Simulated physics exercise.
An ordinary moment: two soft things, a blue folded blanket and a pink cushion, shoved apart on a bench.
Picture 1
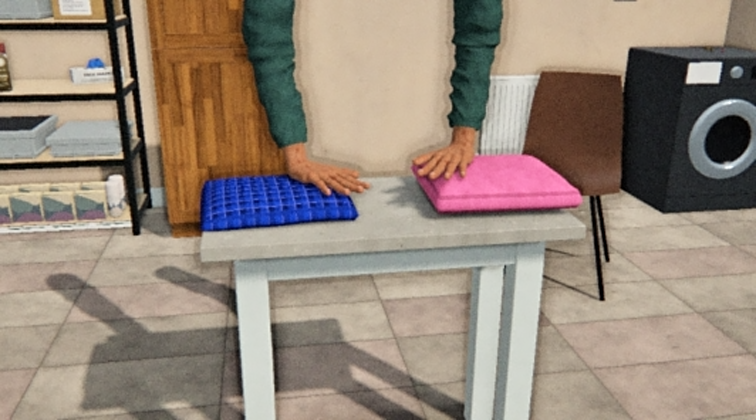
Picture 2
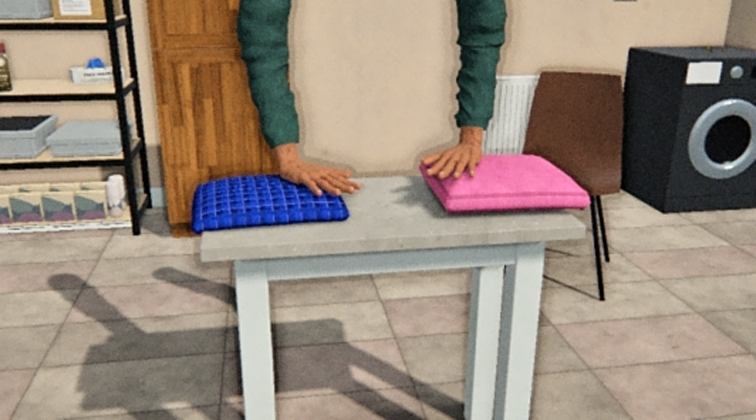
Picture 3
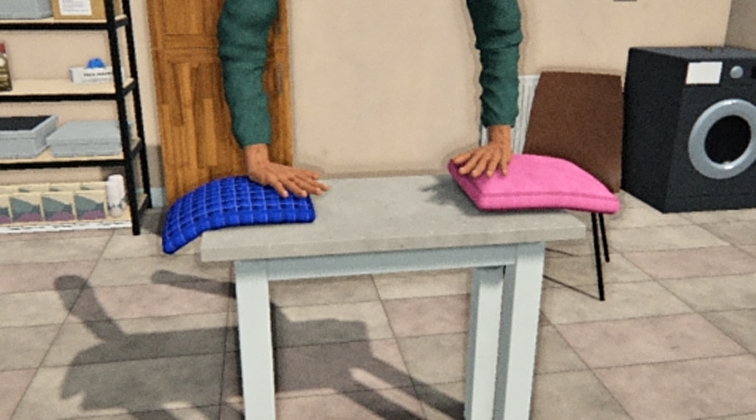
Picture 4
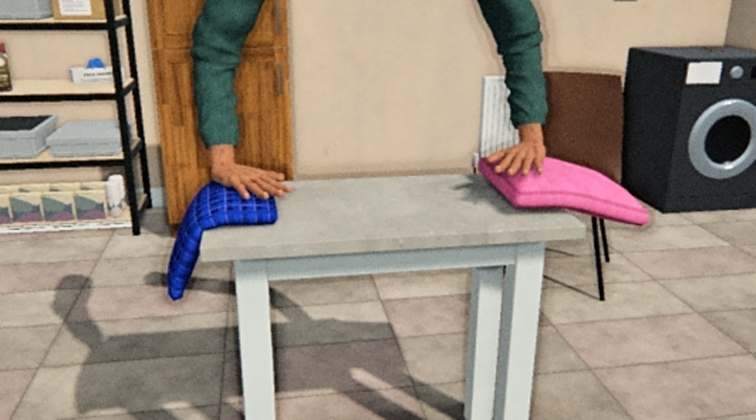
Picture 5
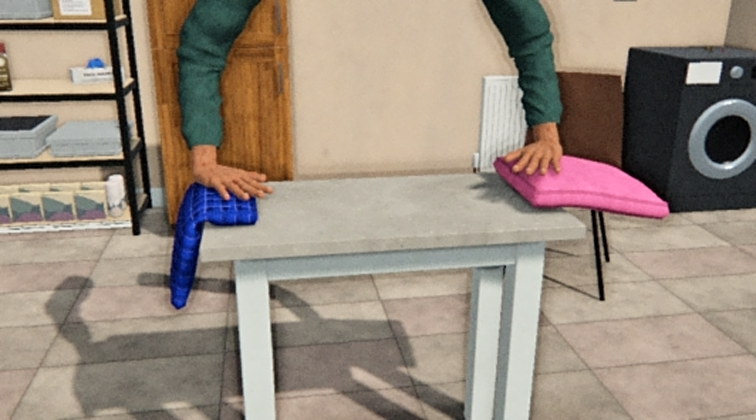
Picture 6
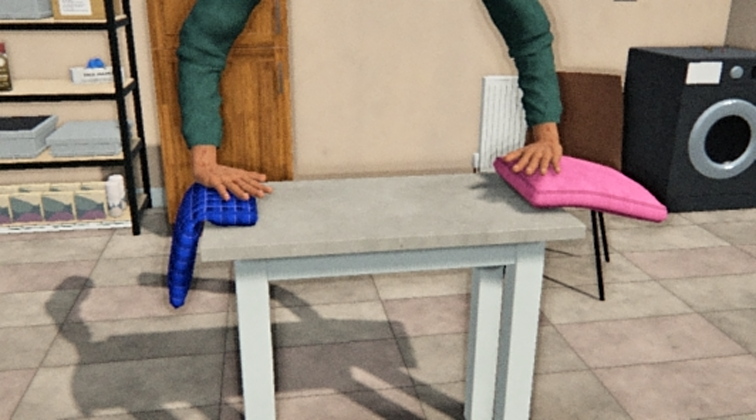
A blue folded blanket and a pink cushion lie under a person's two hands on a bench, then slide apart as the hands push them outward. The blanket moves left and folds steeply down over the edge, while the cushion extends past the right edge, its outer end drooping only slightly.
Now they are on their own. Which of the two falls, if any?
Outcome: The blue folded blanket tips over and falls, the pink cushion goes down.
Then, 0.32 s after the last picture, folded blanket falling near (186, 294); cushion falling near (578, 243).
Then, 0.60 s after the last picture, folded blanket on the floor; cushion on the floor.
At rest, folded blanket on the floor; cushion on the floor near (664, 410). The blue folded blanket goes down and the pink cushion slumps off the end.
